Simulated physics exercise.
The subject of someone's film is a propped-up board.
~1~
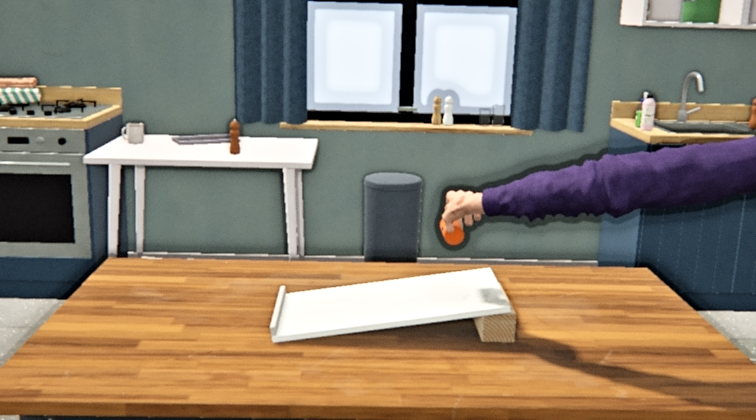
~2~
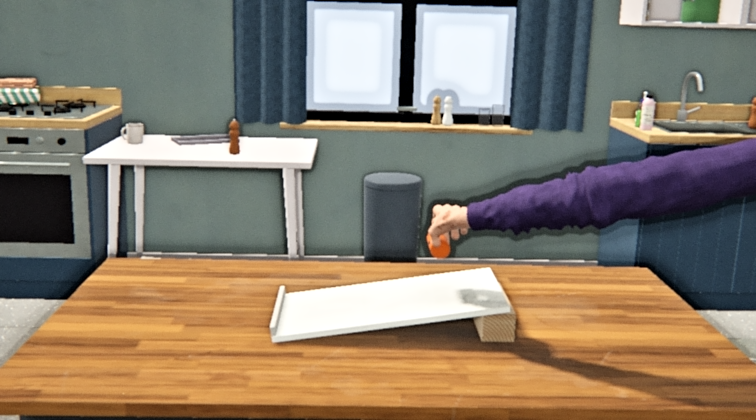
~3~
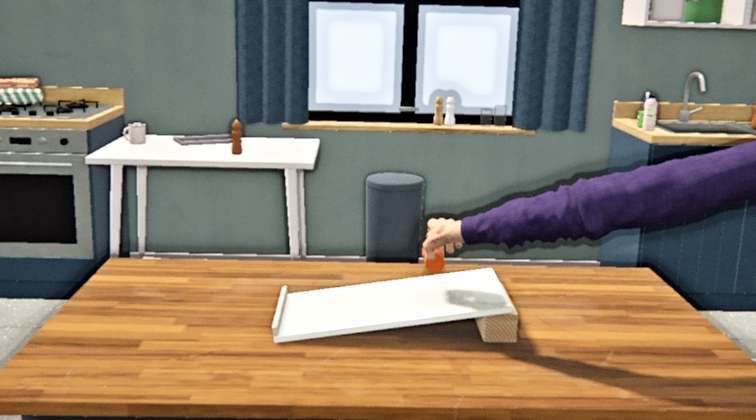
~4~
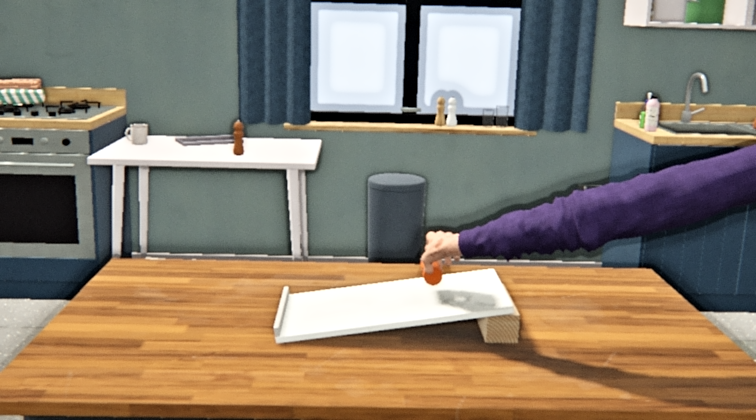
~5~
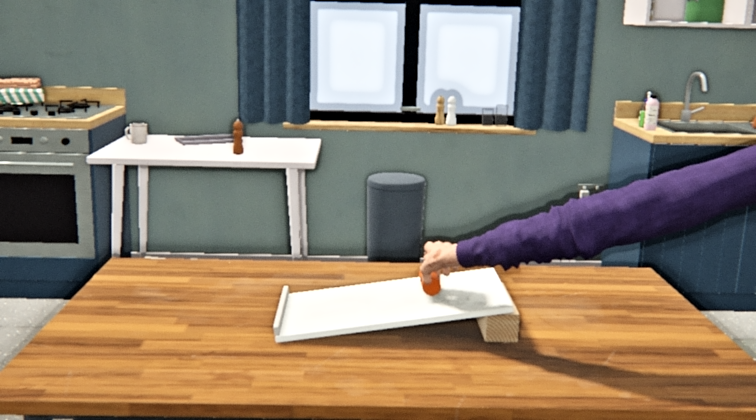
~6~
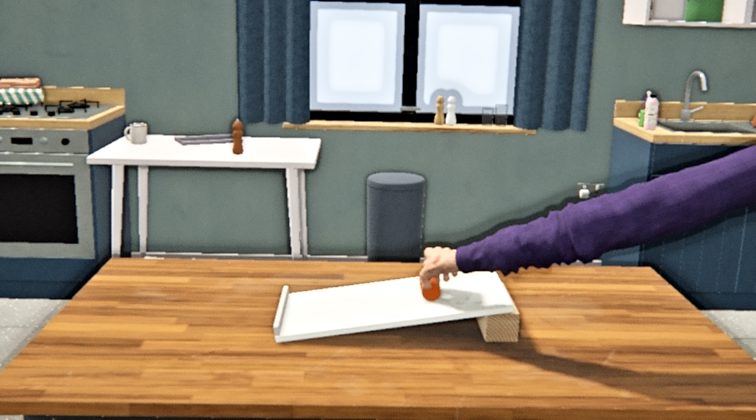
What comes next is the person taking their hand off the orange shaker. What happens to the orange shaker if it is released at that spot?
Loses its hold.
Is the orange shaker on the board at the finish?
Still on top.
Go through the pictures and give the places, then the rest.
On its way; orange shaker (452, 230), in the first picture.
On its way; orange shaker (439, 244), in the second picture.
On its way; orange shaker (433, 257), in the third picture.
On its way; orange shaker (431, 270), in the fourth picture.
On its way; orange shaker (430, 280), in the fifth picture.
Set down, still held; orange shaker (430, 286), in the sixth picture.
Then, 0.60 s past the last view, orange shaker displaced well along near (387, 291).
Then, 0.80 s past the last view, orange shaker displaced well along near (346, 296).
Then, 1.00 s past the last view, orange shaker displaced well along near (292, 304).
Finally, moved from the start, orange shaker. Final places as the last picture's camera would see them, orange shaker near (293, 304). The orange shaker runs down the board.
